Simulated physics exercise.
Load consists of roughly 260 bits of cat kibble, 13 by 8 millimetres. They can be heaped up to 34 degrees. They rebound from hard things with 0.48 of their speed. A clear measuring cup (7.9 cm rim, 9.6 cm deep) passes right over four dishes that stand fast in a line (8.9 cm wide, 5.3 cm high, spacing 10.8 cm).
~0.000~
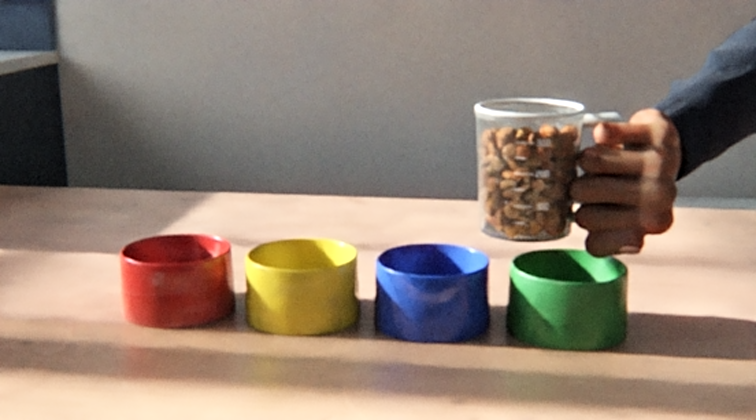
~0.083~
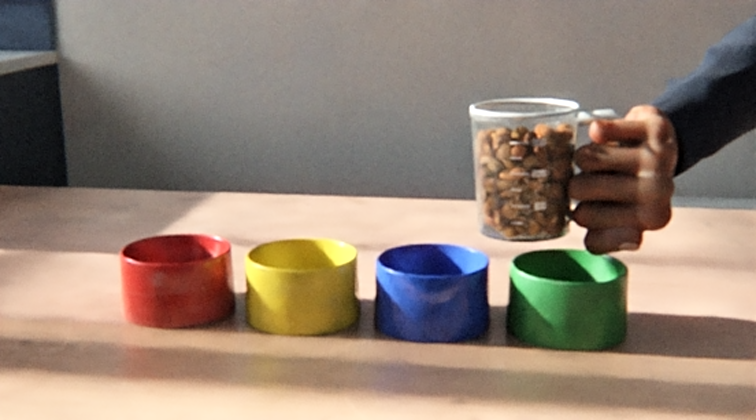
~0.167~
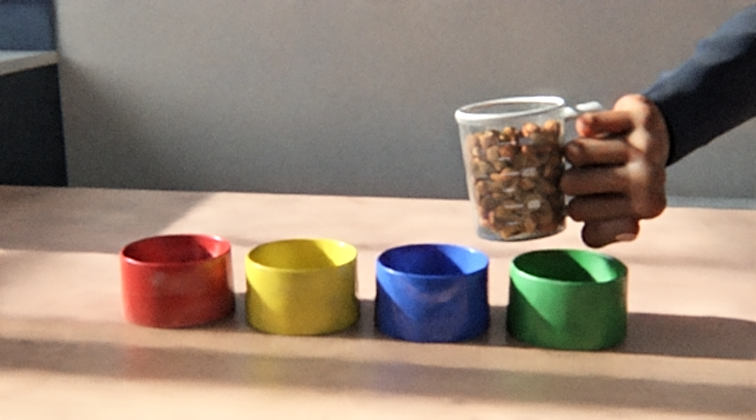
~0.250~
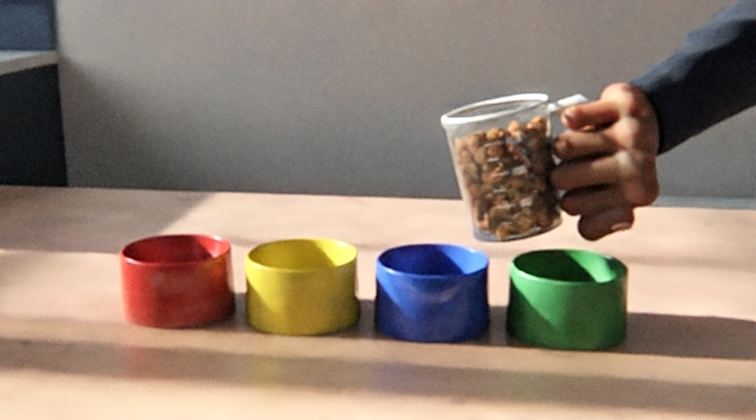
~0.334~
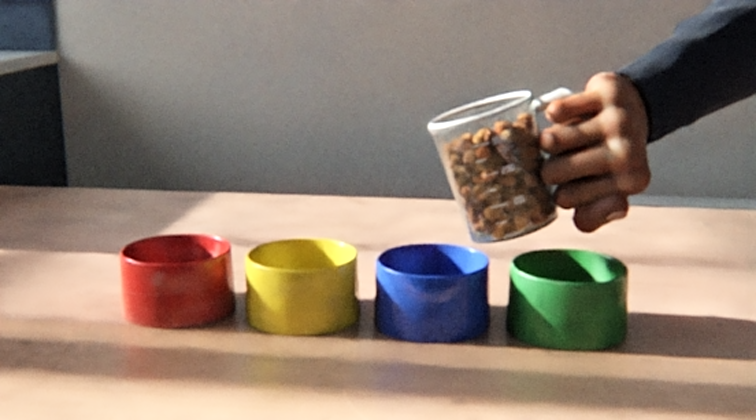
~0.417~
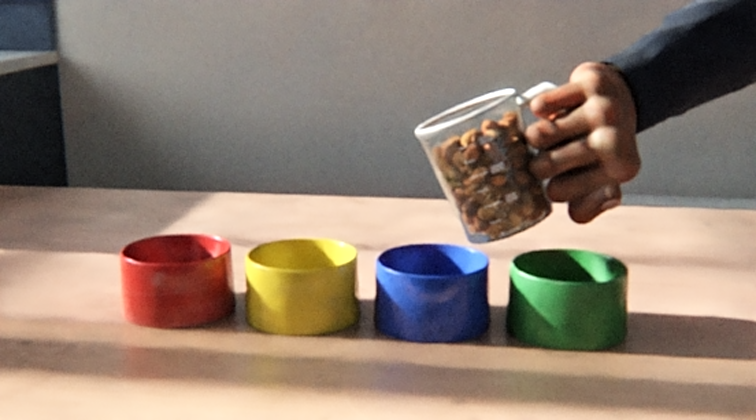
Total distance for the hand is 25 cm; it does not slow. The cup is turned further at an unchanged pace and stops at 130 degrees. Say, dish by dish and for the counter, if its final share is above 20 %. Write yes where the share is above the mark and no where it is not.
Red: No, blue: No, green: No, yellow: Yes, counter: Yes.
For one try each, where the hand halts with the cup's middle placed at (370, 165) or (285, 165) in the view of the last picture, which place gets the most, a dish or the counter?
Try 1 - yellow; try 2 - yellow.
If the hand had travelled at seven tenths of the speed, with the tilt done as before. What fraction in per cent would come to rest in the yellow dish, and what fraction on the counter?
Yellow 100, counter 0.
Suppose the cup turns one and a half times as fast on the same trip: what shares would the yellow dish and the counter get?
In that case the yellow dish gets 100 and the counter gets 0.
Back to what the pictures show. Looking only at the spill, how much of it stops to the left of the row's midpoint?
Share on that side: Roughly 100 %.
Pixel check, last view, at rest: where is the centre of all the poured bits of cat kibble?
Roughly (277, 293).
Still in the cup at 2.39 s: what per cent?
Roughly 5 per cent, I'd say.
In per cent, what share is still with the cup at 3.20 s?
Roughly 0 %.
After 1.60 s, tilt 99 degrees; cup holds 90 %, yellow 10 %.
Then, at 2.39 s, tilt 130 degrees; cup holds 5 %, yellow 65 %.
After 3.20 s, tilt 130 degrees; cup holds 0 %, yellow 65 %.
In the end, at 3.5 s, red 0 %, blue 0 %, green 0 %, yellow 65 %, counter 35 %.
